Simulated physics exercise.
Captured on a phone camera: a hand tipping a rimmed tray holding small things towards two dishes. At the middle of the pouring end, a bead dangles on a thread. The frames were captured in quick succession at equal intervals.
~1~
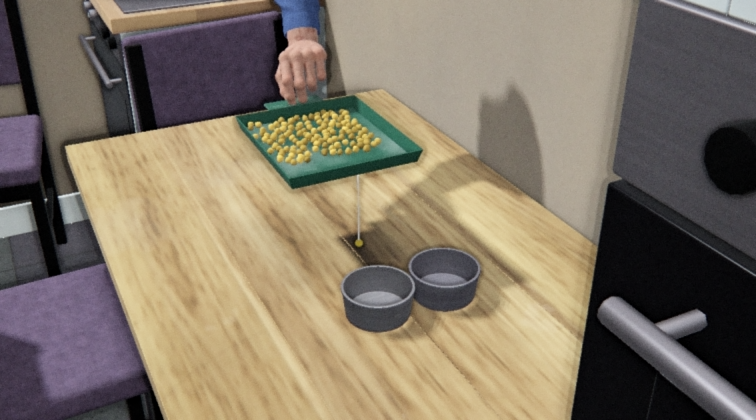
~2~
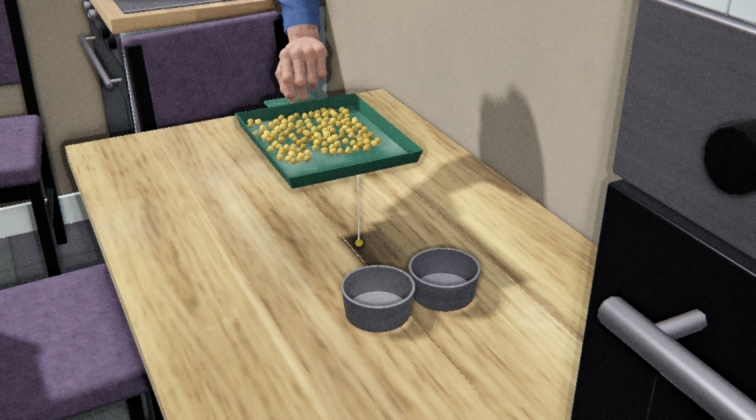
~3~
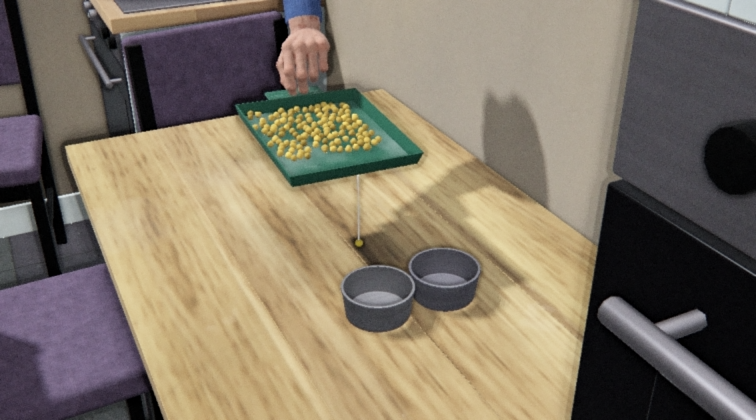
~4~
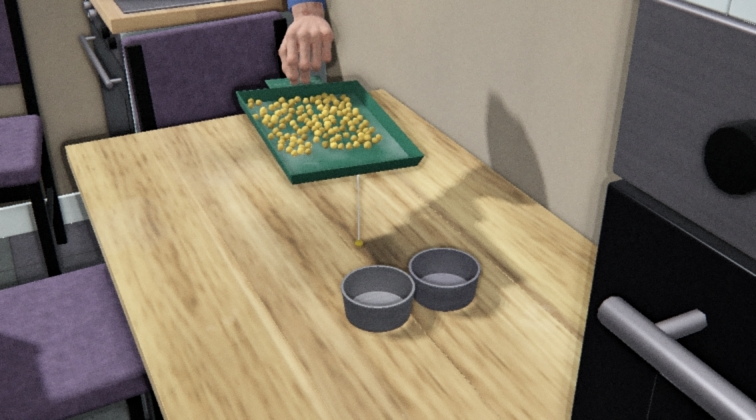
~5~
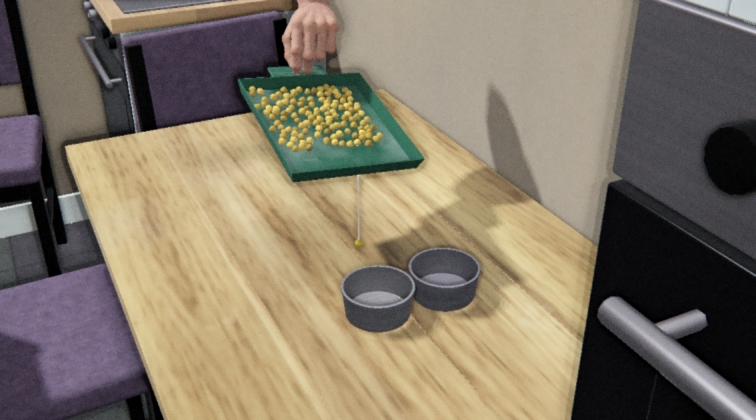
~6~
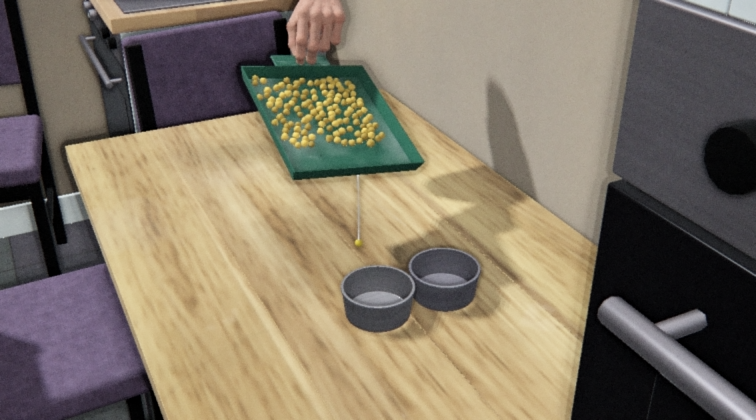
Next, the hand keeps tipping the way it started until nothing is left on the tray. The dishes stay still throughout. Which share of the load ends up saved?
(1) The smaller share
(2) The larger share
1, the smaller share.
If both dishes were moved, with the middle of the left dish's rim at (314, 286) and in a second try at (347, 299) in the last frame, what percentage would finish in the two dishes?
About 20 per cent, then about 0 per cent.
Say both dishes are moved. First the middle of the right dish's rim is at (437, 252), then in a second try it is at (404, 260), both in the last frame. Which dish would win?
The first time it is the dish to the right, and the second time it is the dish to the right.
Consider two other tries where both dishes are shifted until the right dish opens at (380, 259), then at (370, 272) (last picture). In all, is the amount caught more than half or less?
Result, first setup: A minority share; second setup: A minority share.
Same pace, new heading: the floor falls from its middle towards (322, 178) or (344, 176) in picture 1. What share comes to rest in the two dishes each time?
Well, 10 percent for one and then 30 percent for the other.
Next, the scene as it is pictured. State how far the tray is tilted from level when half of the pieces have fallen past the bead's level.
Approx. reading: About 105°.
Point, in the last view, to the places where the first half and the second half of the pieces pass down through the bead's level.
Early-half point (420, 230); late-half point (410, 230).
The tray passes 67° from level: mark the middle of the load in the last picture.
Somewhere about pixel (394, 162).
Shortly afterwards, tray tipped steeply; the bulk on the tray; only a few outside both; a little in the air.
Next, tray tipped past a quarter turn; near a quarter on the tray; a little in the right dish; near half outside both; near a quarter in the air.
Some moments later, tray tipped past a quarter turn; a little in the right dish; all but a few outside both.
In the end, tray tipped past a quarter turn; none at all in the left dish; a little in the right dish; all but a few outside both.
